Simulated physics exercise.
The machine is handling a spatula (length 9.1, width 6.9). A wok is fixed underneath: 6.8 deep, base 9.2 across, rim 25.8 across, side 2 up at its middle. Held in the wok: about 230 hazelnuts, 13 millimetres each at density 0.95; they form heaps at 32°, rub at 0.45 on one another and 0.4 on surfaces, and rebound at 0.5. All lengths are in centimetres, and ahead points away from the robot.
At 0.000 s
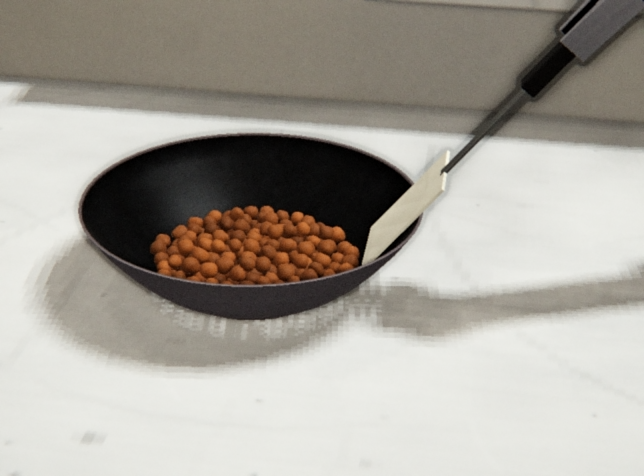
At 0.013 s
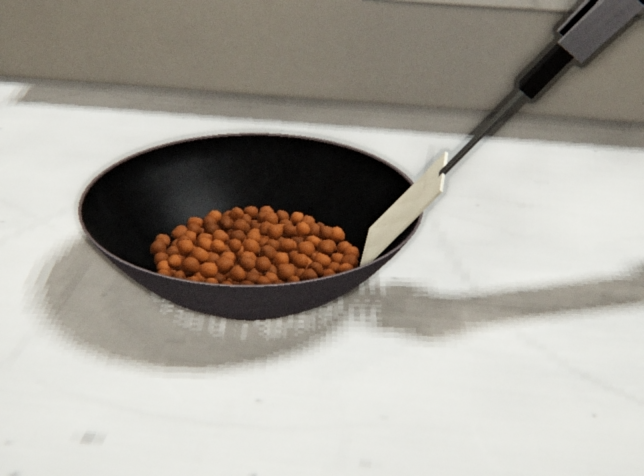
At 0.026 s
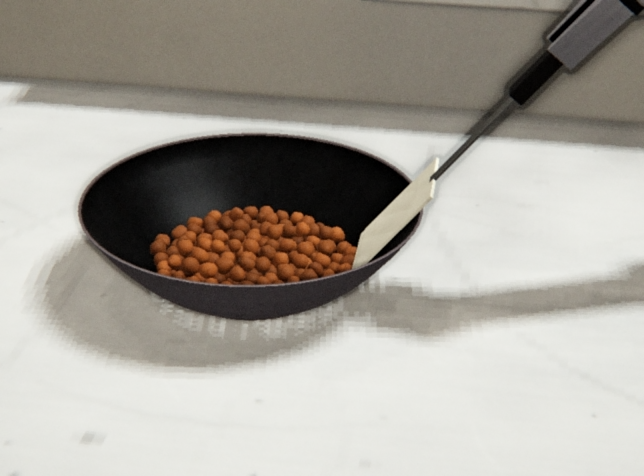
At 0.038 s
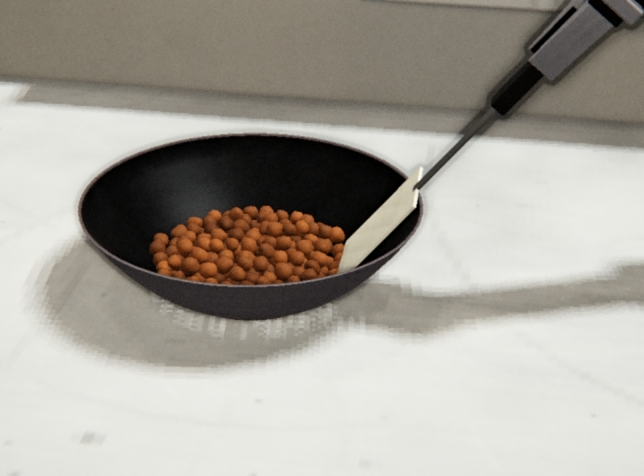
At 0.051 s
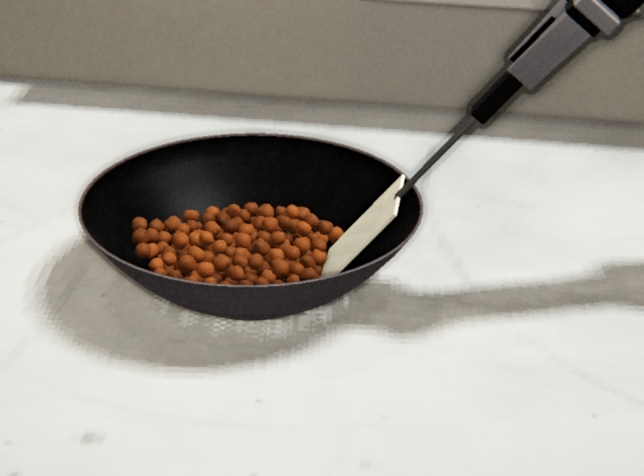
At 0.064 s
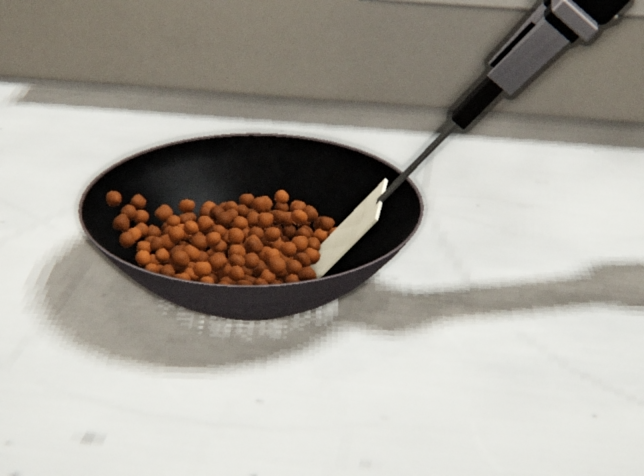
A black wok holding a heap of small round reddish-brown nuts sits on a white, faintly marked surface before a plain grey-beige wall, seen from slightly above by a still camera. A pale spatula on a dark and grey robotic tool slants in from the upper right, its blade inside the right rim. After barely moving, it slides left and slightly down, pushing the nuts leftward and spreading some up the far left side.
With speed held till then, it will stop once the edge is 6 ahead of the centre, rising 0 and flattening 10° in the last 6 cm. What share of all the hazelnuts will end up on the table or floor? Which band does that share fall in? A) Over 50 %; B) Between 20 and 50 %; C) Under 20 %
C.
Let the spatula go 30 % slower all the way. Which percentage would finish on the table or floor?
About 5 per cent.
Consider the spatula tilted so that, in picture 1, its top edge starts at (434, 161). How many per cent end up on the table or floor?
I'd estimate close to 15 per cent.
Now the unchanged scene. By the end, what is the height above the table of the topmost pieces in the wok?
About 6.5 cm above the table.
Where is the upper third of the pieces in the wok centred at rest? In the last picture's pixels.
I'd put it close to (154, 226).
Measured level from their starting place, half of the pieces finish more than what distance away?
Roughly 5 cm.
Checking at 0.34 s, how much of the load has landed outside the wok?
Fraction noted: Close to 10 per cent.
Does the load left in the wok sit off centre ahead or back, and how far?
Some 4.0 cm ahead.
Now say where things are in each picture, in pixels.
Spatula top edge at (446, 170), sloping 52°; upper third of the load around (253, 249), from x 160 to 350, top at y 215; 226 in the wok, in the first picture.
Spatula top edge at (444, 171), sloping 52°; upper third of the load around (253, 249), from x 160 to 350, top at y 215, in the second picture.
Spatula top edge at (435, 177), sloping 52°; upper third of the load around (253, 249), from x 160 to 350, top at y 215, in the third picture.
Spatula top edge at (418, 186), sloping 52°; upper third of the load around (248, 247), from x 160 to 340, top at y 215, in the fourth picture.
Spatula top edge at (400, 194), sloping 52°; upper third of the load around (239, 240), from x 140 to 335, top at y 210, in the fifth picture.
Spatula top edge at (382, 199), sloping 52°; upper third of the load around (218, 235), from x 115 to 335, top at y 200; 226 in the wok, in the sixth picture.
After 0.10 s, sloping 52°, highest piece 11 above the table; 224 in the wok, 2 on the blade or in flight.
After 0.13 s, sloping 48°, highest piece 15 above the table; 218 in the wok, 8 on the blade or in flight.
After 0.34 s, sloping 42°, highest piece 17 above the table; 201 in the wok, 18 on the table or floor, 7 on the blade or in flight.
After 1.39 s, sloping 42°, highest piece 6 above the table; 201 in the wok, 25 on the table or floor.
At rest, 201 in the wok, 25 on the table or floor. That is 11 % on the table or floor.
